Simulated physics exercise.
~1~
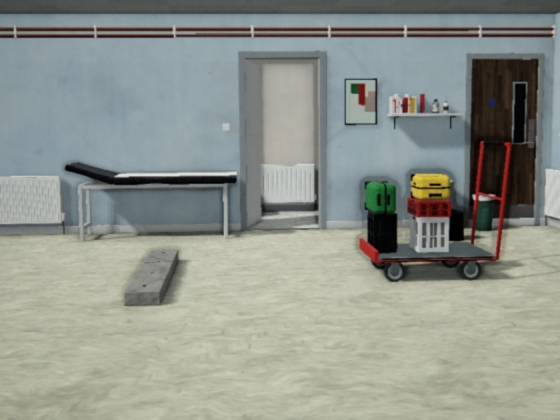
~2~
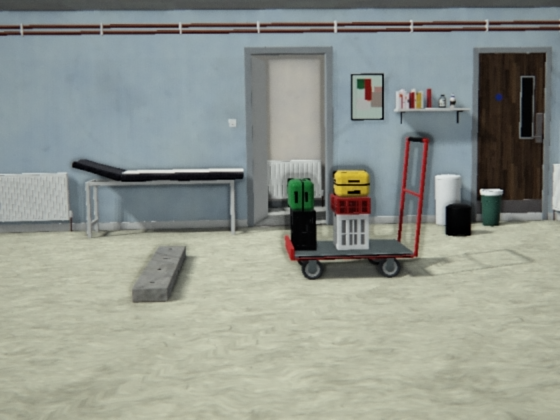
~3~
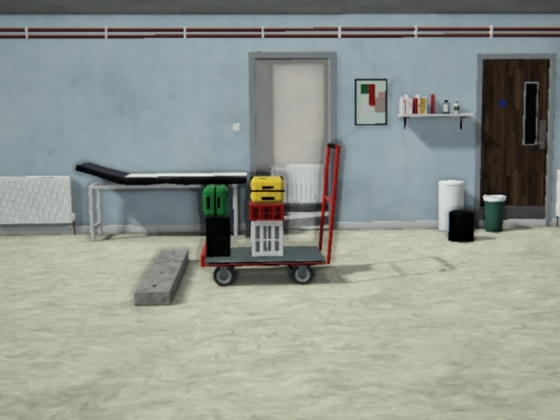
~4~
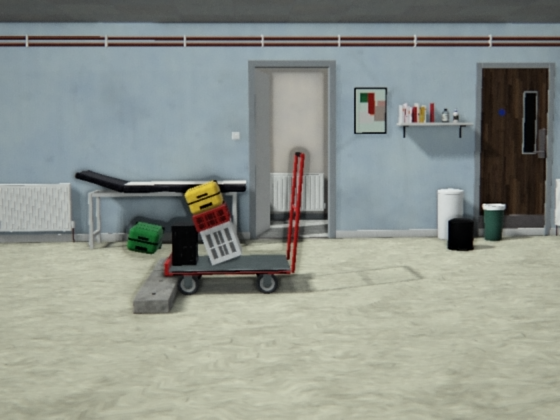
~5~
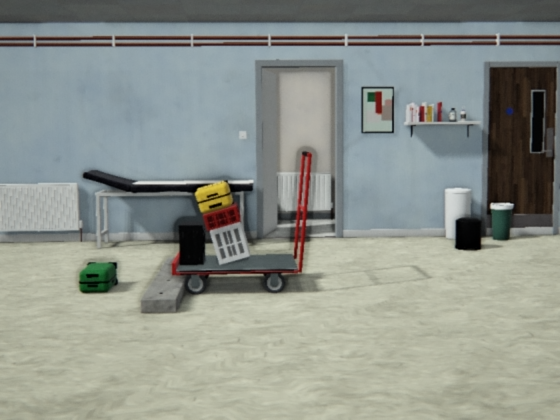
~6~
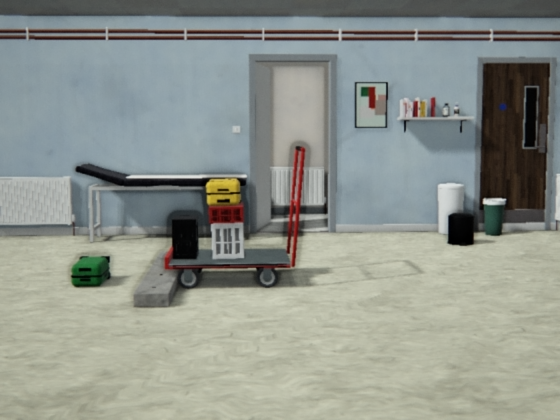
A loaded trolley rolls left into a beam, throwing its green suitcase onto the floor beyond.
